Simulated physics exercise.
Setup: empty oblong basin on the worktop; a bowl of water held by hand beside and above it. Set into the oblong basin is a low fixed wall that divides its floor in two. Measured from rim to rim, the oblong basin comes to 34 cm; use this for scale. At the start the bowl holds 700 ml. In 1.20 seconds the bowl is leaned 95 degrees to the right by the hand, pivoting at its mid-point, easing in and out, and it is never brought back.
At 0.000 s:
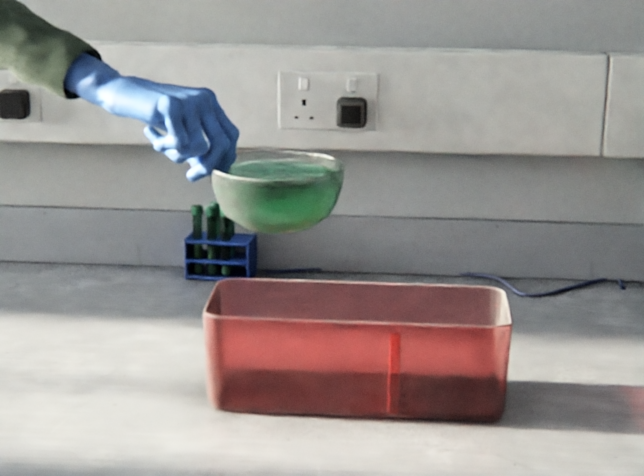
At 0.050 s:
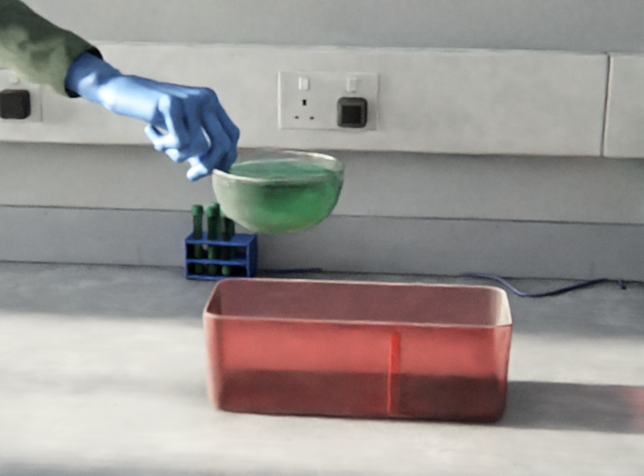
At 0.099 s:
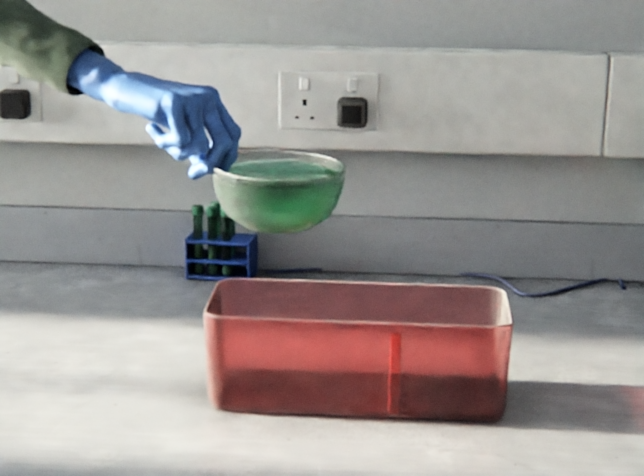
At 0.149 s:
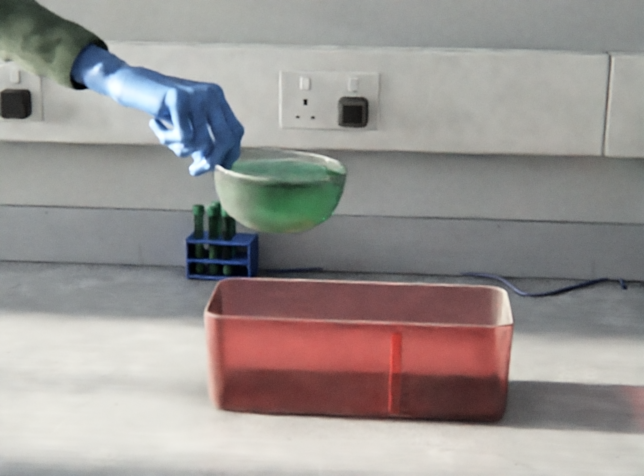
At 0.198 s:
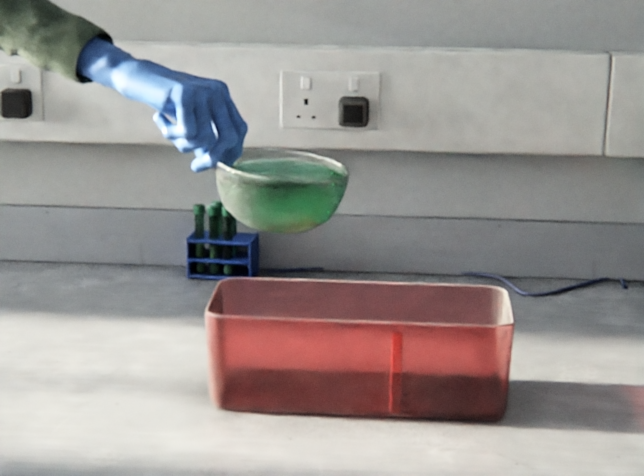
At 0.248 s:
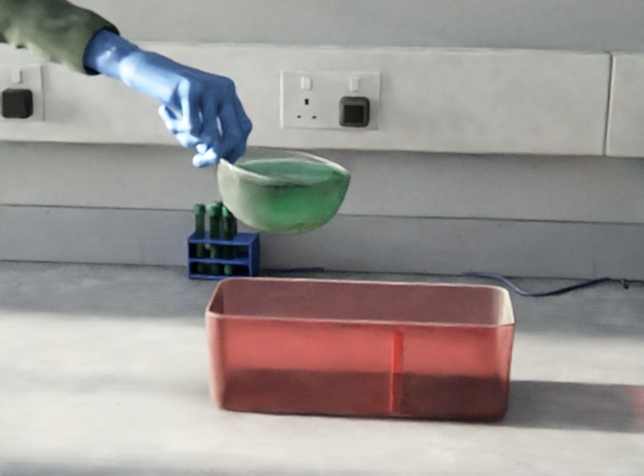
In this clip, a blue-gloved hand holds a clear bowl of green liquid above an empty, translucent red oblong basin on a worktop, at first almost still, then leans the bowl slightly to the right.
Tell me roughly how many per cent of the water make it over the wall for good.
Roughly 54 per cent make it over.
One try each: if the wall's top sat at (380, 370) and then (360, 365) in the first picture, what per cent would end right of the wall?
60 in a hundred, followed by 70 in a hundred.
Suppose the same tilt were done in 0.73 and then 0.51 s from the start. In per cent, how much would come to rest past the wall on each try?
In order, 40 and 30 per cent.
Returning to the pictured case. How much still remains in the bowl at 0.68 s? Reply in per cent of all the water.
Fraction remaining: Approx. 50 per cent.
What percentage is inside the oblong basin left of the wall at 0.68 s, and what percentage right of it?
Lab note: Left near 6, right near 12.
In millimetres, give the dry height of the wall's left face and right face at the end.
Close to 38 mm left and close to 24 mm right.
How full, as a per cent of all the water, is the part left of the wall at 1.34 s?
46 %.
By 0.68 s the tilt is 58° and 51 per cent is still to pour, 6 is left of the wall and 12 right of it.
By 1.00 s the tilt is 89° and 7 per cent is still to pour, 32 is left of the wall and 54 right of it.
By 1.34 s the tilt is 95° and 0 per cent is still to pour, 45 is left of the wall and 54 right of it.
By 1.70 s the tilt is 95° and 0 per cent is still to pour, 45 is left of the wall and 54 right of it.
At rest 45 per cent lies left of the wall, 54 right of it and 1 outside.
